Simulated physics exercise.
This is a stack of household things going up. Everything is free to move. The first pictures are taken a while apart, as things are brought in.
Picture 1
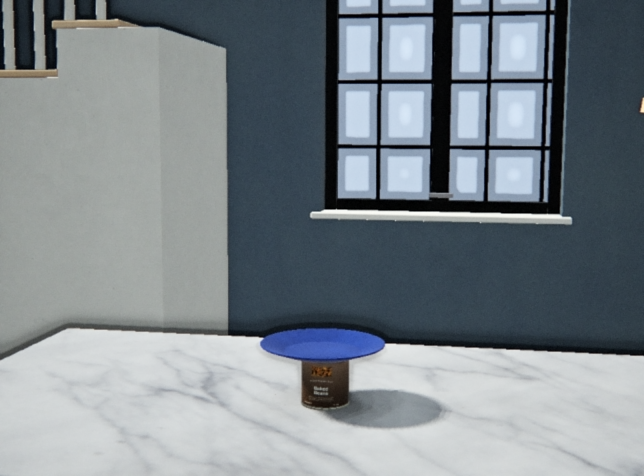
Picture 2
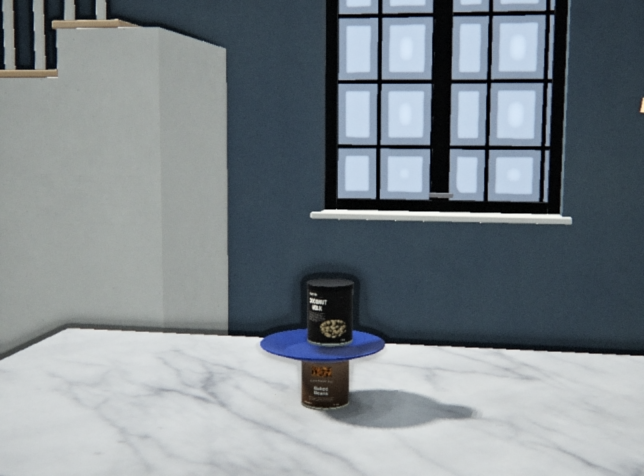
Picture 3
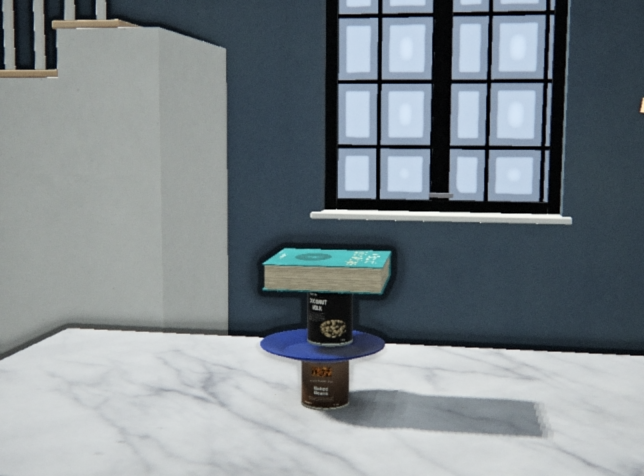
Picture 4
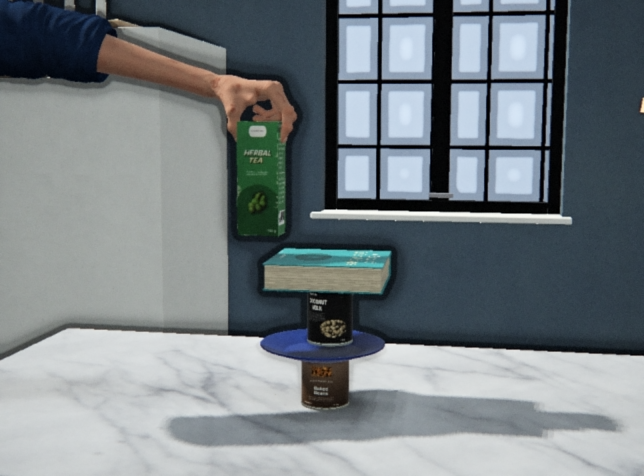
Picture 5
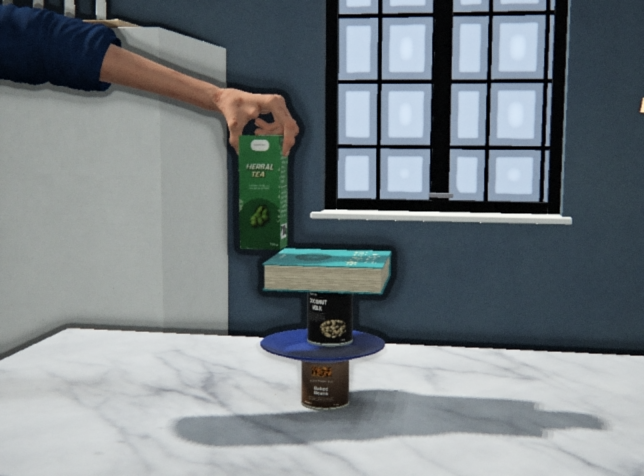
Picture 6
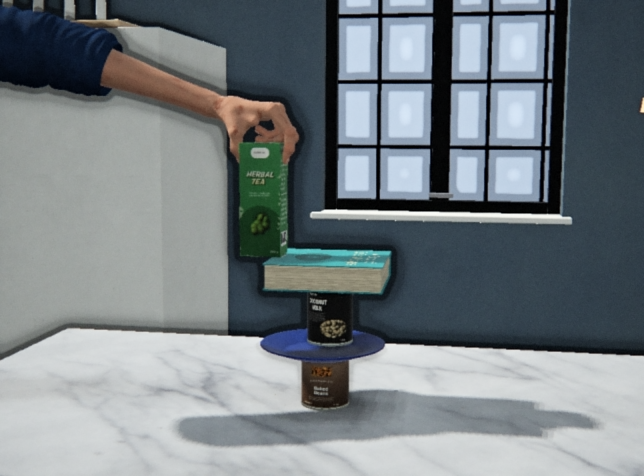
To begin with, a blue plate sits on a brown can on a marble surface. A black can appears on the plate, then a teal book on top of that. A hand from the left holds a green herbal tea carton above and lowers it slightly to the book's left edge.
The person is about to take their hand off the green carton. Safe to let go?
Here the pile gives way.
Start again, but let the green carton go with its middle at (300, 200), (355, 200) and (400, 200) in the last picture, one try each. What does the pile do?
First try: It holds; second try: It stays up; third try: It gives way.
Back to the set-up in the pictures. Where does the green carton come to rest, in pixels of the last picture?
At about (176, 369).
Then, 0.40 s past the last view, green carton now fallen.
Then, 0.50 s past the last view, things are still on the move.
Then, 0.70 s past the last view, as before.
Finally, fallen, green carton; the other 4 still in place. Final places as the last picture's camera would see them, green carton near (176, 369). The pile loses its balance.
